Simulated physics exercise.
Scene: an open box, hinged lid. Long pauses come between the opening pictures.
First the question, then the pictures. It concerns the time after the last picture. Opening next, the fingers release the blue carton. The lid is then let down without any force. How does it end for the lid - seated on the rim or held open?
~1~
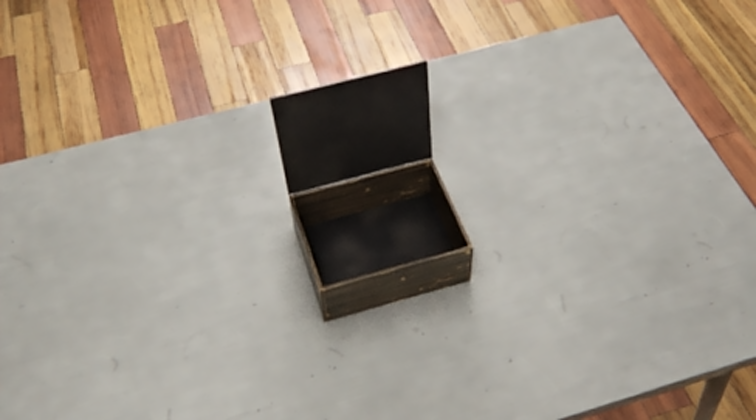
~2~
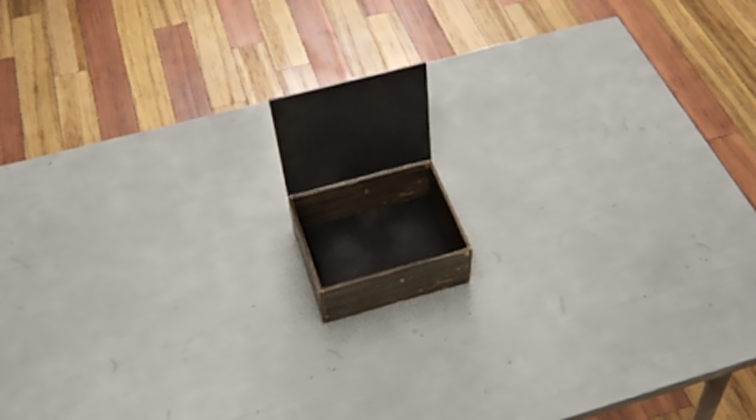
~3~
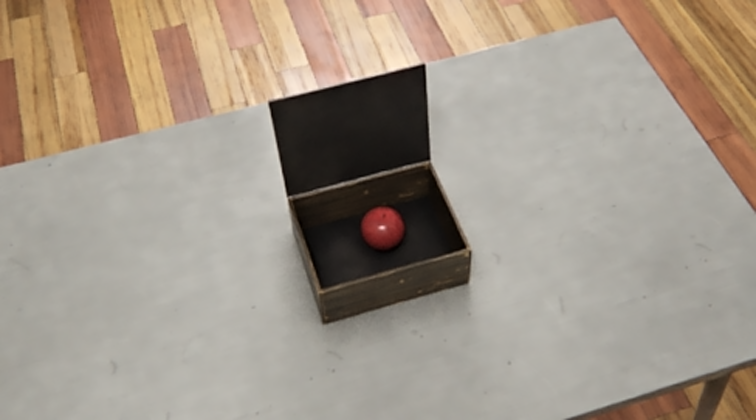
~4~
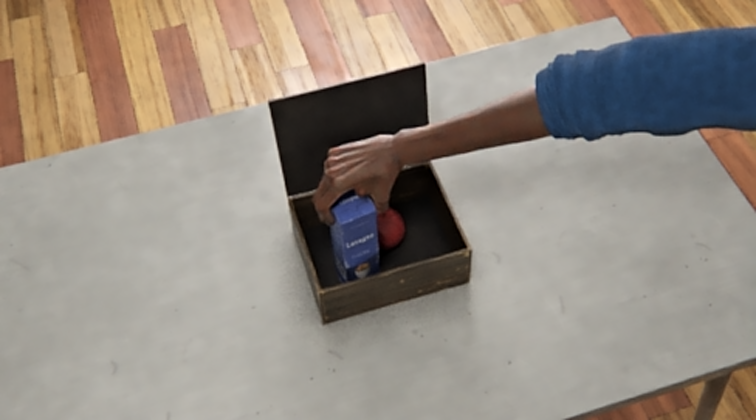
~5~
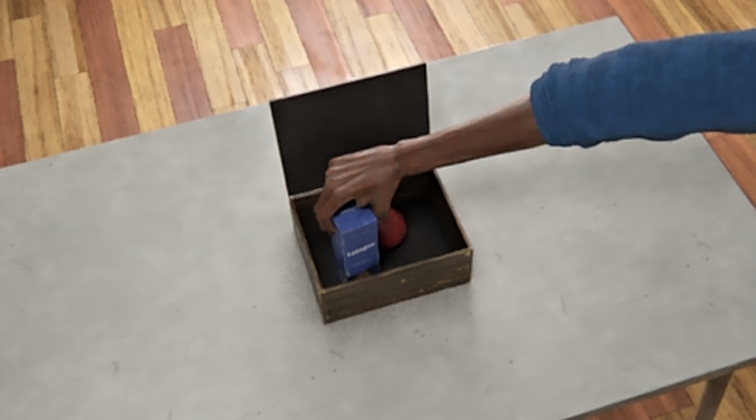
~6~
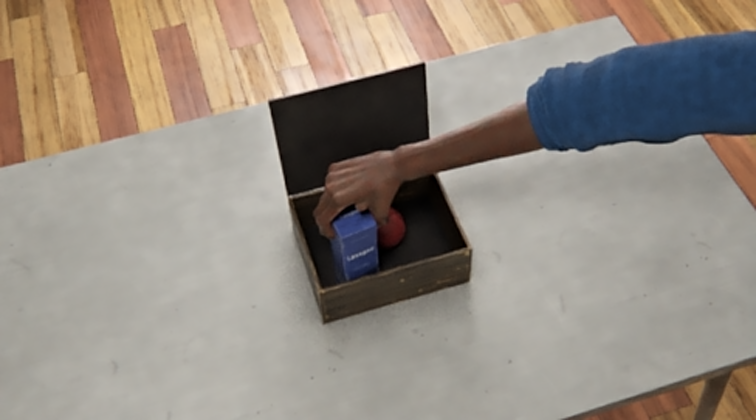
The lid is not fully lowered.
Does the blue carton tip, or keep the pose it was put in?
Well, the blue carton stays just as set.
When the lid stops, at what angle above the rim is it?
The answer is about 40 degrees.
Then, 1.40 s on from there, lid 72° above the rim.
Then, 1.80 s on from there, lid 42° above the rim.
In the end, lid 40° above the rim; both unmoved. At the end, from the last picture's camera, blue carton near (356, 255).
